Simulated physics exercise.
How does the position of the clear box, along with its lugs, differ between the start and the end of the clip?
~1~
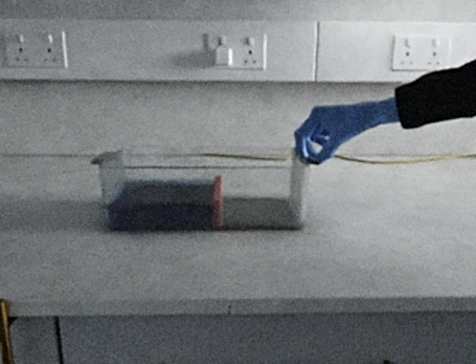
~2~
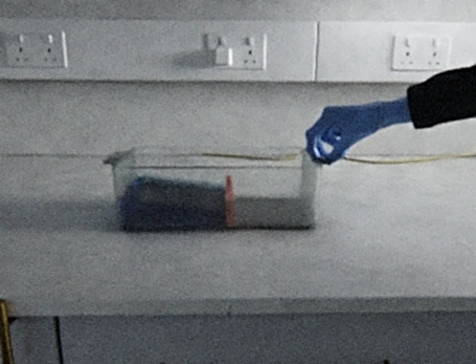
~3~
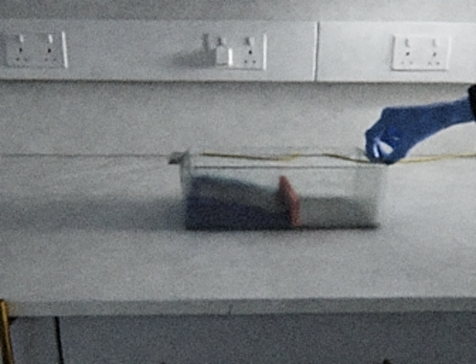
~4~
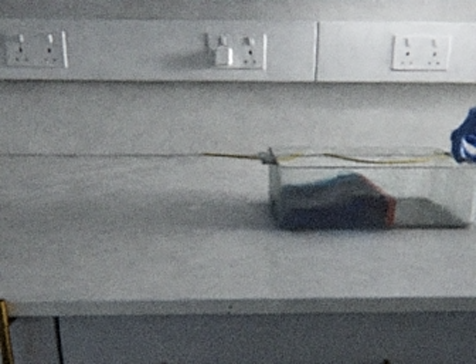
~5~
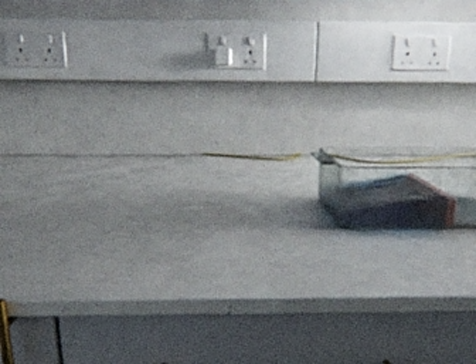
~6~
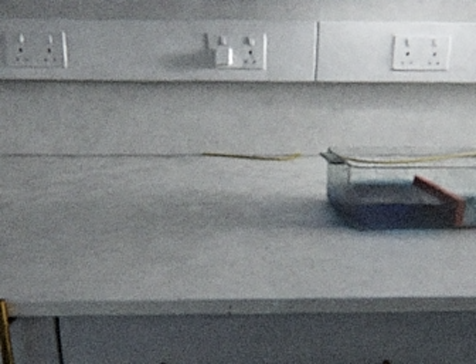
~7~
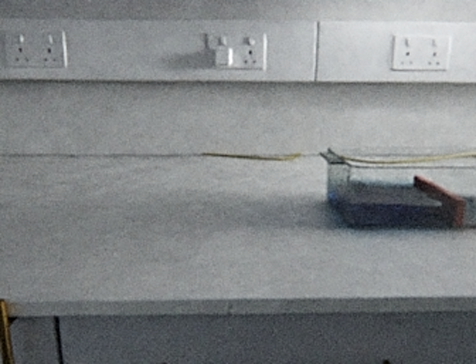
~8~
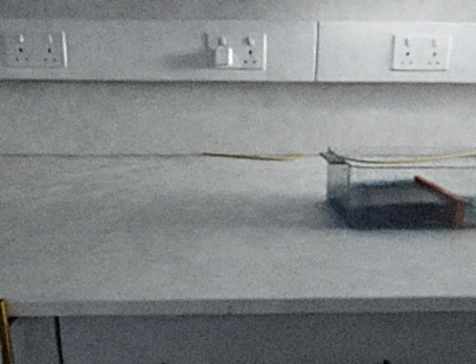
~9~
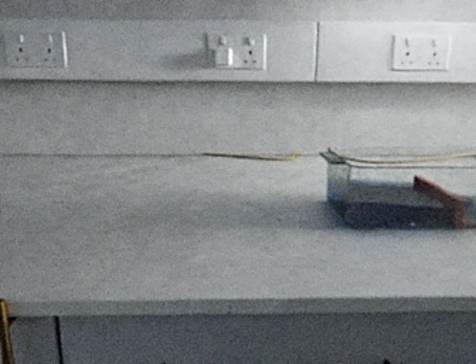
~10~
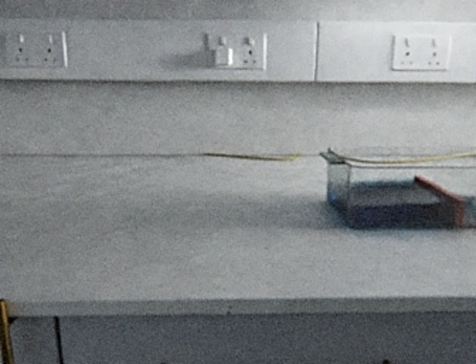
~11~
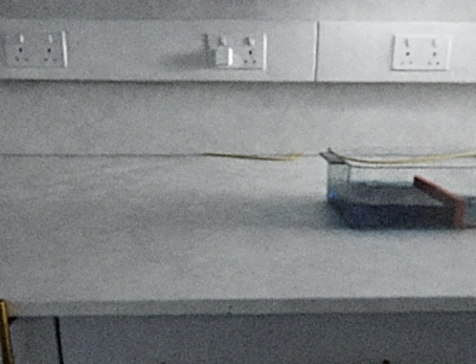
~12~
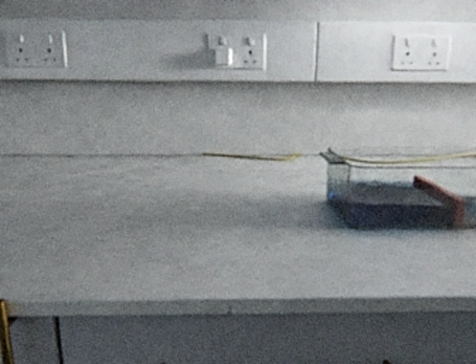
At the start the box and its lugs are near the middle of the worktop, with the whole box in view. By the end they are farther right, and the box is partly cut off by the right edge of the view.
In the video, a blue-gloved hand pulls a clear box, with dark water left of a low red wall, rightward across a worktop, and the water surges toward the wall. The box stops partly out of view at right, with most of the water still left of the wall.
